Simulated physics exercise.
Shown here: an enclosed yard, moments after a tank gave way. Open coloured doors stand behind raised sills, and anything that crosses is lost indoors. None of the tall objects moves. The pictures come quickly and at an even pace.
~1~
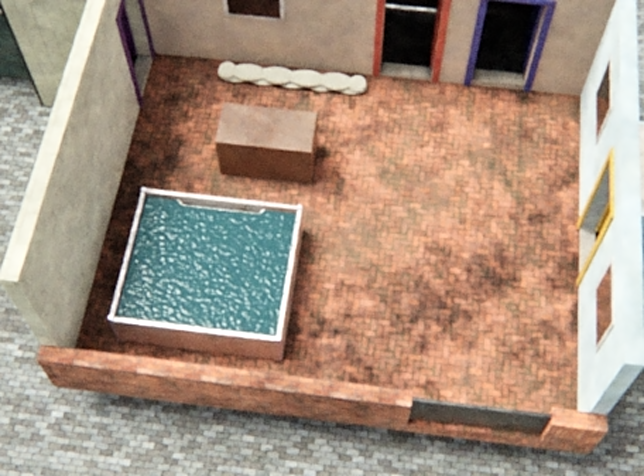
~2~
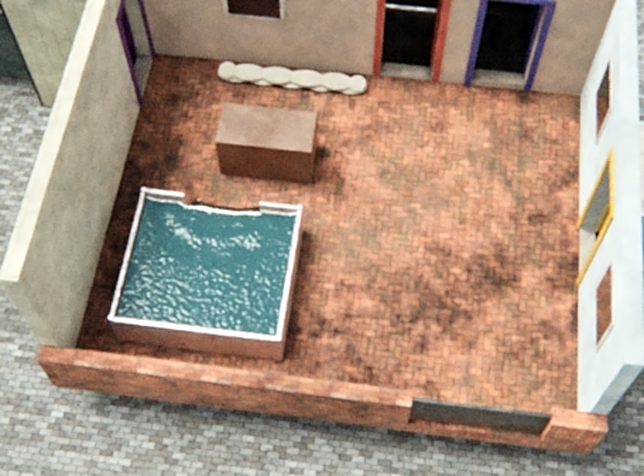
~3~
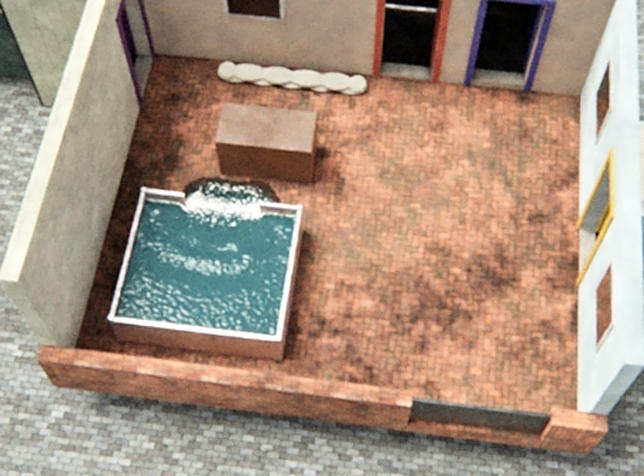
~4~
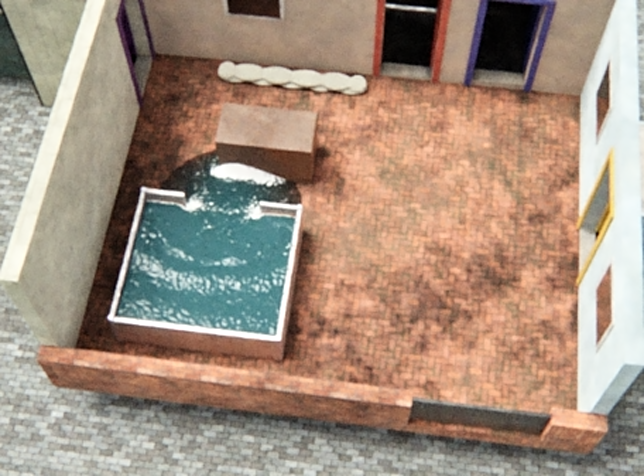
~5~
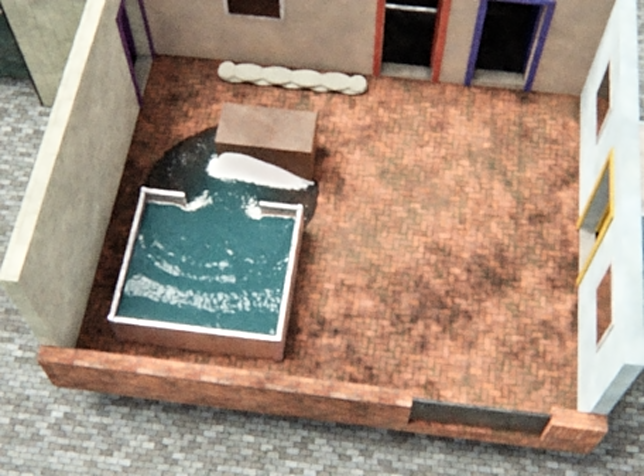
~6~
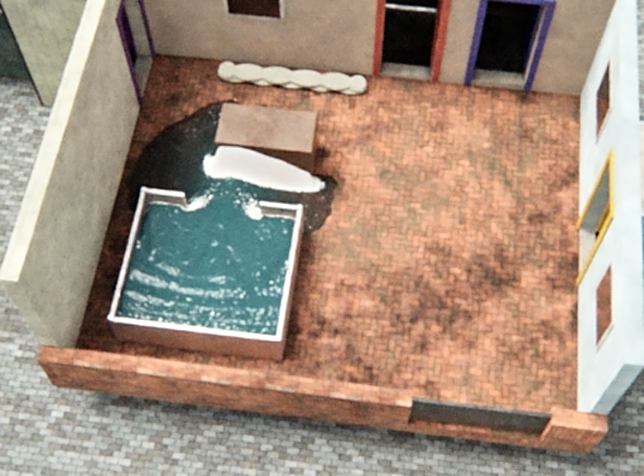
Water burst through a gap in the far side of an open tank in a walled brick yard, foamed up against a brown block just behind it, and spread out around both sides.
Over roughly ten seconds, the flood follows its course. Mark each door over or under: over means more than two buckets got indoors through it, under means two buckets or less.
Yellow door - over, red door - under, blue door - under, purple door - over.
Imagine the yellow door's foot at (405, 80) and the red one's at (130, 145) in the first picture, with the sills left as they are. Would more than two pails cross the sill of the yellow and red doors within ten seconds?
Yellow door: Stays below the line; red door: Crosses the line.
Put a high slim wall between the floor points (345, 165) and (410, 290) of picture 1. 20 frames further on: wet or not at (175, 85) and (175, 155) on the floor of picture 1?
Soaked, soaked.
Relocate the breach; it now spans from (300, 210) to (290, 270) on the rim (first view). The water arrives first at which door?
Answer - the yellow door.
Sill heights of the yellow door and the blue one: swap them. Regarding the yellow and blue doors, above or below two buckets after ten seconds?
So, one at a time, the yellow door never reaches the limit while the blue door breaks past the limit.
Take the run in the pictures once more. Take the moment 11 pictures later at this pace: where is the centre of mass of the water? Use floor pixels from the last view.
Somewhere near (227, 237).
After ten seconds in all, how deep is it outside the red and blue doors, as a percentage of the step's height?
Depth ratios, approx.: 60 and 70 percent.
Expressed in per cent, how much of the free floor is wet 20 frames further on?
Estimate: Near 75 %.
A moment on, water covers 20 % of the floor; the yellow door not reached, the red door not reached, the blue door not reached, the purple door wet at the sill, nothing in.
Next, water covers 45 % of the floor; the yellow door not reached, the red door not reached, the blue door not reached, the purple door under two buckets in.
Then, water covers 75 % of the floor; the yellow door under two buckets in, the red door wet at the sill, nothing in, the blue door not reached, the purple door over two buckets in.
Later, water covers 90 % of the floor; the yellow door over two buckets in, the red door under two buckets in, the blue door wet at the sill, nothing in, the purple door far over two buckets in.
In the end, water covers 95 % of the floor; the yellow door over two buckets in, the red door under two buckets in, the blue door wet at the sill, nothing in, the purple door far over two buckets in.
